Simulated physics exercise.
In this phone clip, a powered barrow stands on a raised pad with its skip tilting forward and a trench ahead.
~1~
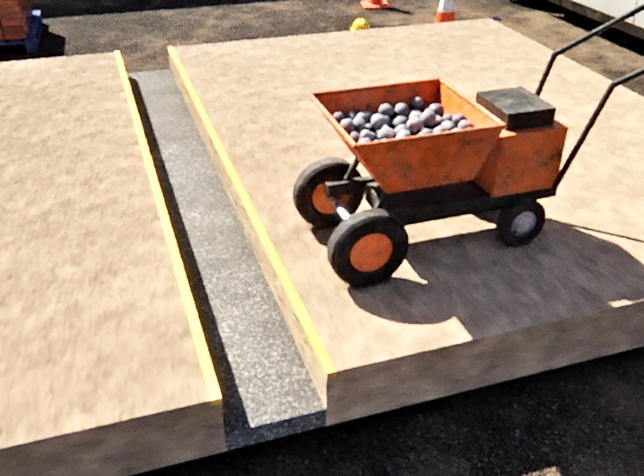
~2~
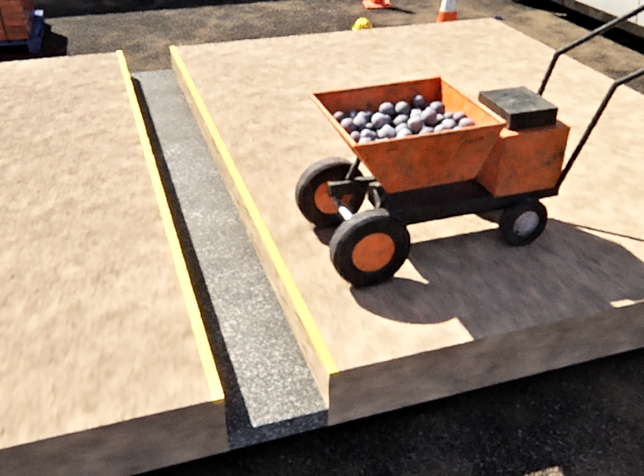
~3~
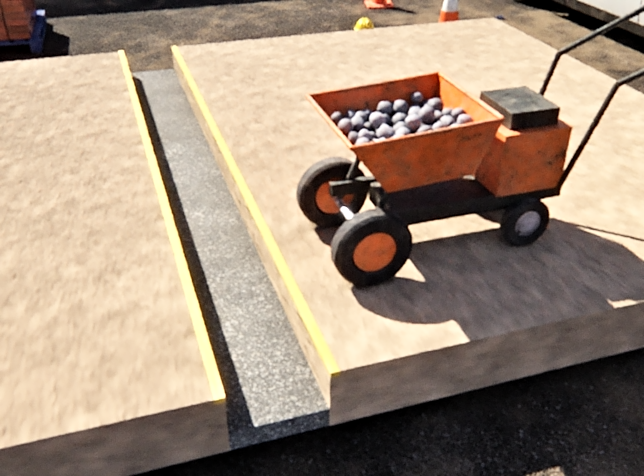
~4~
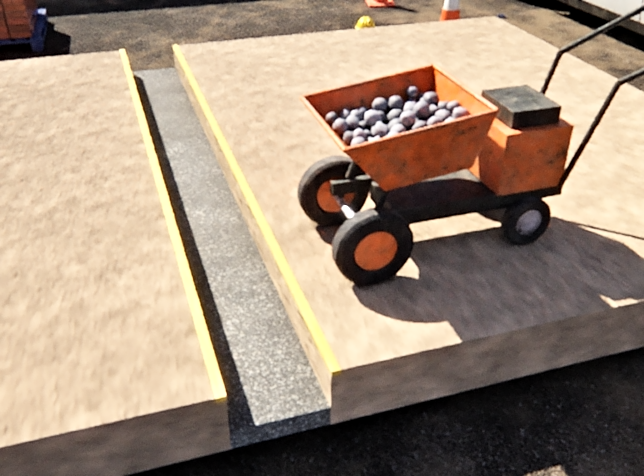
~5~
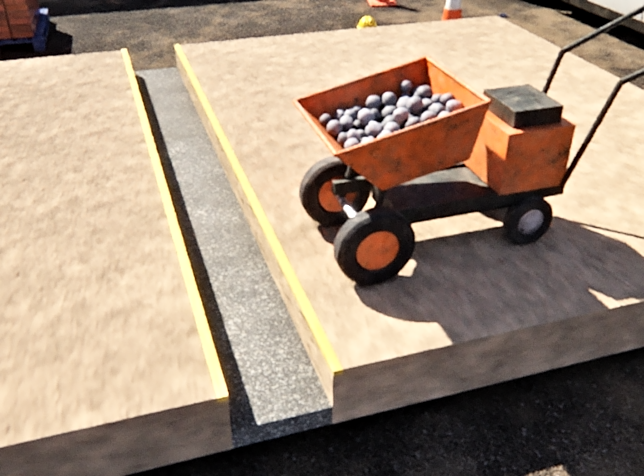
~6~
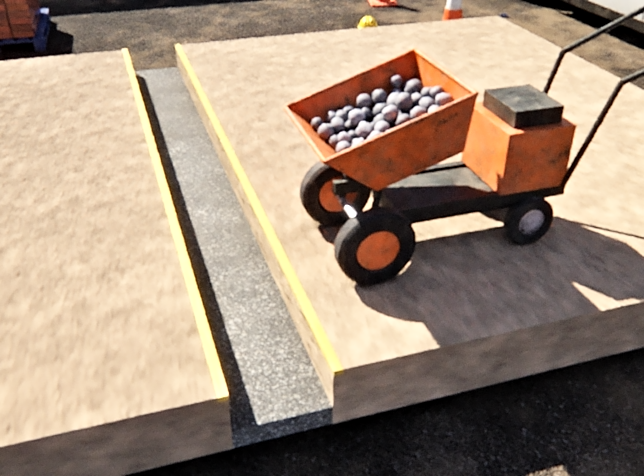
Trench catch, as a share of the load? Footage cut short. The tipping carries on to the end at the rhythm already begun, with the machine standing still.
Half exceeded.
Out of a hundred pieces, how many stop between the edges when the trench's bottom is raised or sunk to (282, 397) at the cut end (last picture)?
Around 80 percent.
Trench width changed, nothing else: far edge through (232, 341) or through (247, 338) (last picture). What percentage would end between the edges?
For the first it's 60 per cent, for the second 30 per cent.
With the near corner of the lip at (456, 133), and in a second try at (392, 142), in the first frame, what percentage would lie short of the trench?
Near 50 and 0 percent respectively.
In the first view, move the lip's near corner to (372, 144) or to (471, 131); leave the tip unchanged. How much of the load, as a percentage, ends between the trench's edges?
You'd get around 100 in a hundred, then 30 in a hundred.
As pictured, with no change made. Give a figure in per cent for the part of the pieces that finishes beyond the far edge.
About 15 per cent.
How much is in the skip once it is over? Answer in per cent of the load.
Estimate: Near 0 %.
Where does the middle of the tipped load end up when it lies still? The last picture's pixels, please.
About pixel (224, 298).
Soon after the last picture, skip tipped steeply; all in the skip.
A little later, skip tipped right over; most in the skip; about a quarter in or heaped over the trench; a stray few beyond it; a stray few falling.
Later still, skip tipped right over; a stray few in the skip; most in or heaped over the trench; a small part beyond it.
At rest, skip tipped right over; most in or heaped over the trench; a small part beyond it.
